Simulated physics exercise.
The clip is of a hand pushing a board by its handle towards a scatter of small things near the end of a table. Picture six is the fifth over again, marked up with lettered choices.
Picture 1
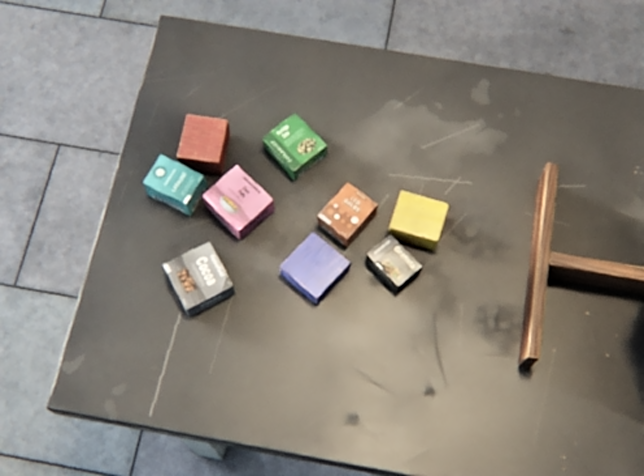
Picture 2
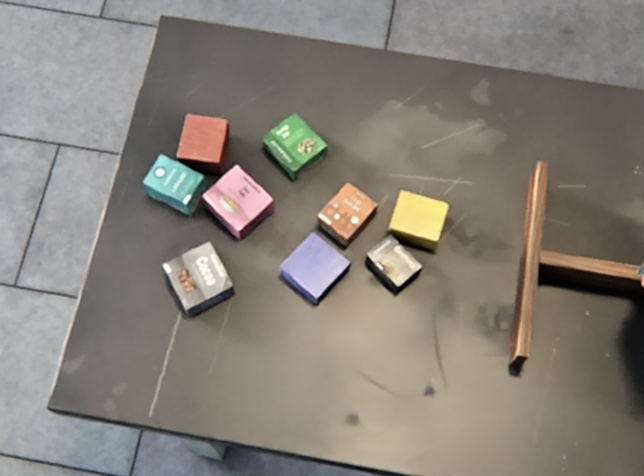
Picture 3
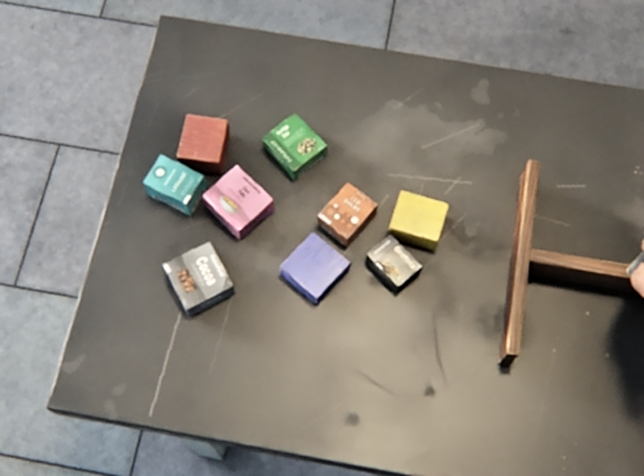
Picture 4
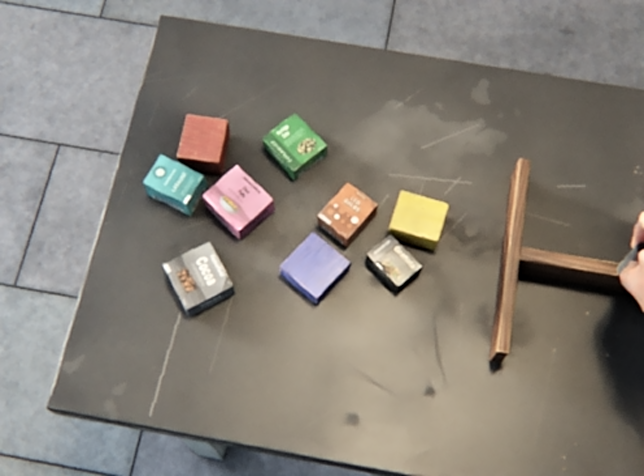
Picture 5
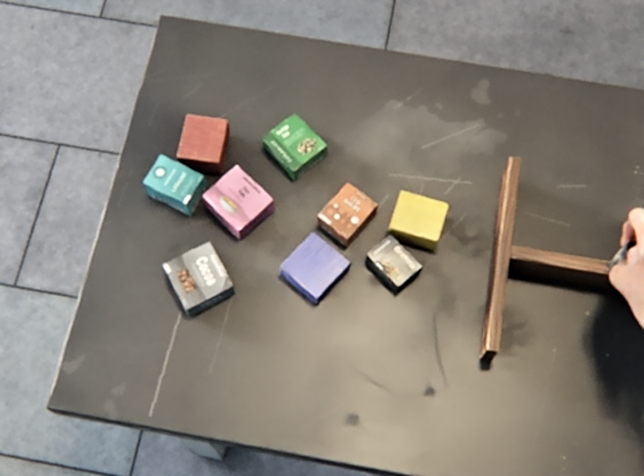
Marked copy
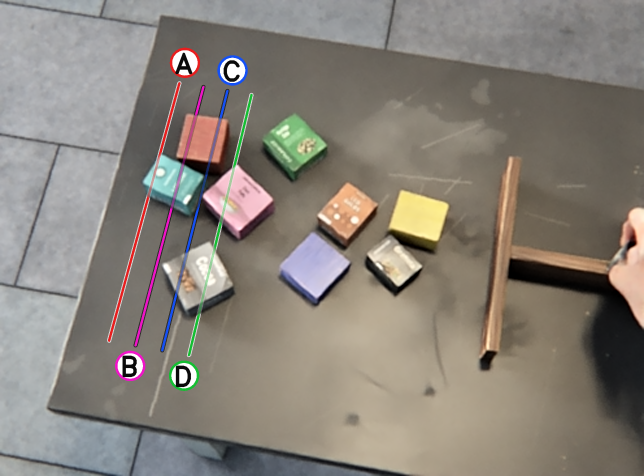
On a dark tabletop above grey floor tiles, several small colourful boxes and blocks lie scattered to the left of a wooden board with a handle. The board slides slowly leftward a short way towards them, and a hand gripping the handle comes into view at the right edge, while the boxes stay still.
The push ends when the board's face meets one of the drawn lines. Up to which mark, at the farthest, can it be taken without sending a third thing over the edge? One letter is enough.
C is the last line within the limit.
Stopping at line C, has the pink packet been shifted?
Yes.
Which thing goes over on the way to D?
The turquoise packet.
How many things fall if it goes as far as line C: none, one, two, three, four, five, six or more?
Two.
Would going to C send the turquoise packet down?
Yes.
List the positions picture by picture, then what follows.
Pink packet (239, 203); green packet (295, 147); yellow block (418, 221), in the first picture.
Board (534, 255); red block (204, 145), in the second picture.
Board (525, 254); turquoise packet (175, 185), in the third picture.
Board (514, 252); blue block (315, 268), in the fourth picture.
Board (505, 250); pink packet (239, 203); green packet (295, 147); yellow block (418, 221), in the fifth picture.
On the marked copy, A at (146, 205); B at (171, 209); C at (197, 214); D at (222, 218).
Following C. Soon after the start, board (392, 231); blue block (311, 272); black box (353, 257).
Later, board (280, 212); turquoise packet (115, 175); pink packet (158, 204).
In the end, board (197, 198); pink packet over the edge; turquoise packet over the edge; two fallen.
As for the rest, A drops five; B drops four; D is within the limit but short.
